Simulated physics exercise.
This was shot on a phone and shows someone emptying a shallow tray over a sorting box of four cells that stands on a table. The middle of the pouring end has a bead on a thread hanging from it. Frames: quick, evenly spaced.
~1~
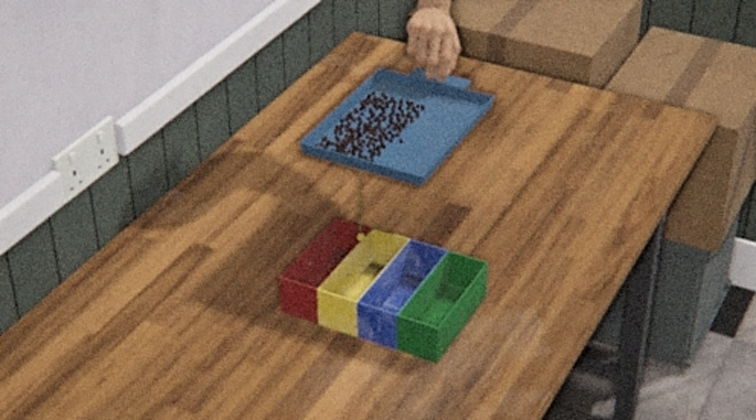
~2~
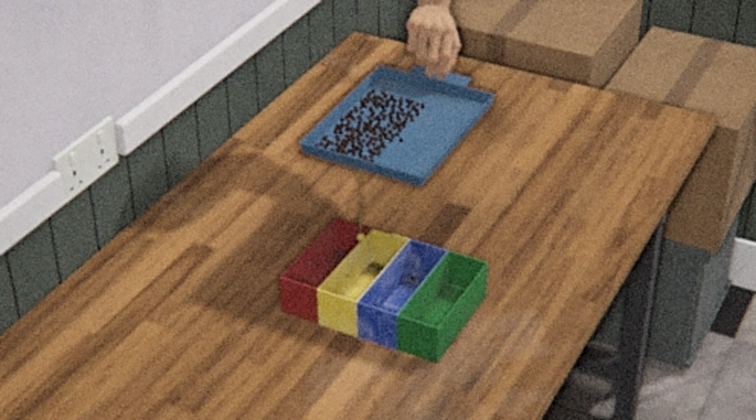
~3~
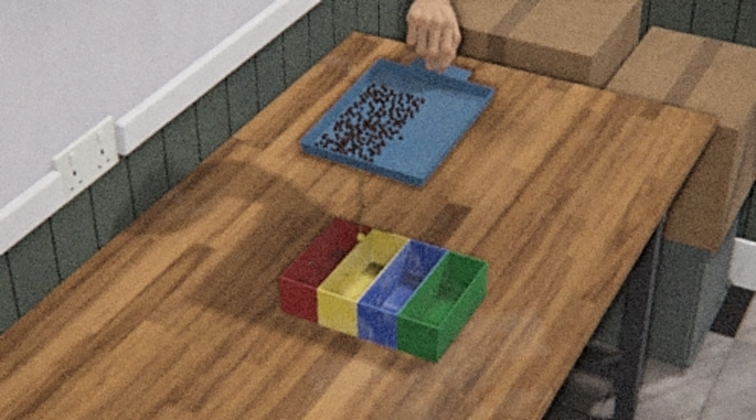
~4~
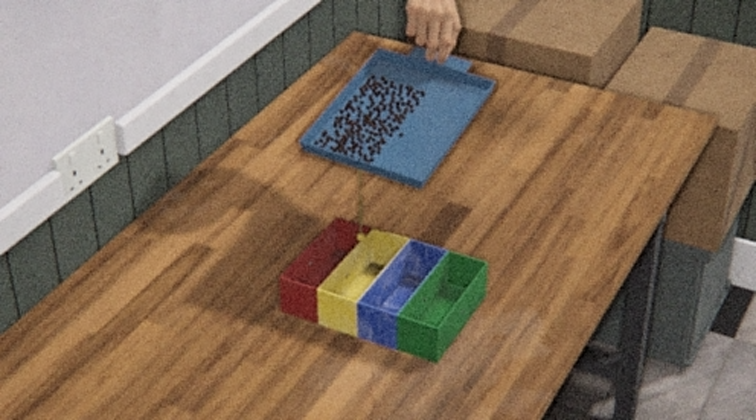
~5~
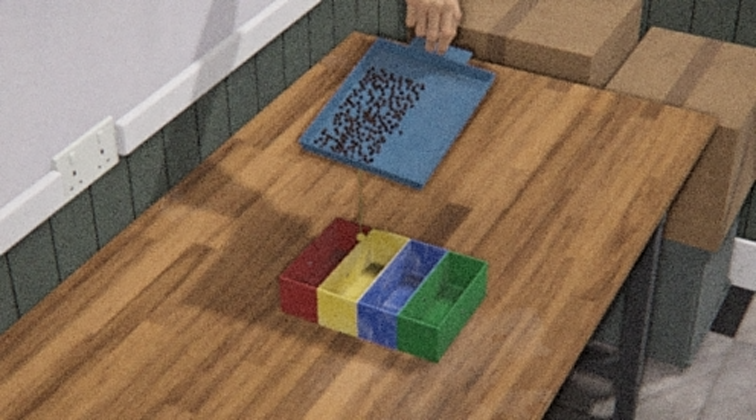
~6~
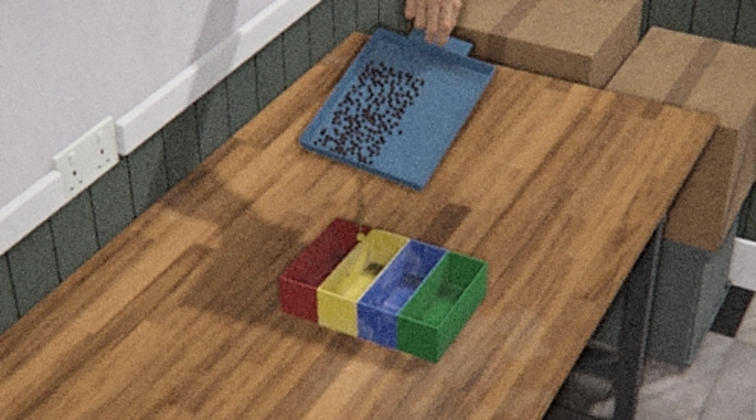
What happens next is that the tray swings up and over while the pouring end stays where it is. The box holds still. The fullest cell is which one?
The blue cell.
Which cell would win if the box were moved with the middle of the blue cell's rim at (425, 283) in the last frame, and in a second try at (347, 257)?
It would be the yellow one the first time and the green one the second time.
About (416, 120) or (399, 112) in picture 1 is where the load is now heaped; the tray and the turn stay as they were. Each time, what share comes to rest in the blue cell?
Try 1: 90 %; try 2: 80 %.
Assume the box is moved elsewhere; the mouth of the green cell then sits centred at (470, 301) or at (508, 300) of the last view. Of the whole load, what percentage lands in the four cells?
You'd get about 100 per cent first and about 90 per cent second.
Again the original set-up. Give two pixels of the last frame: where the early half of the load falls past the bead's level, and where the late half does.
(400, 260) first, (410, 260) later.
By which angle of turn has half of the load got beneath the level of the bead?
Reading: Some 110°.
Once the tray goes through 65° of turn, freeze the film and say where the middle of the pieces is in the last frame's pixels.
The load is centred about (385, 169).
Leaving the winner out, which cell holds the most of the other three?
The runner-up is the yellow one.
Soon, tray tipped steeply; nearly all on the tray; a stray few in the blue cell; a stray few in the green cell; a stray few falling or outside the box.
A while on, tray tipped past a quarter turn; about a quarter on the tray; about a quarter in the blue cell; a small part in the yellow cell; a stray few in the green cell; about a third falling or outside the box.
Towards the end, tray tipped past a quarter turn; about two thirds in the blue cell; about a quarter in the yellow cell; a stray few in the red cell; a stray few in the green cell; a stray few falling or outside the box.
Finally, tray tipped past a quarter turn; about two thirds in the blue cell; about a quarter in the yellow cell; a stray few in the red cell; a stray few in the green cell; a stray few outside the box.
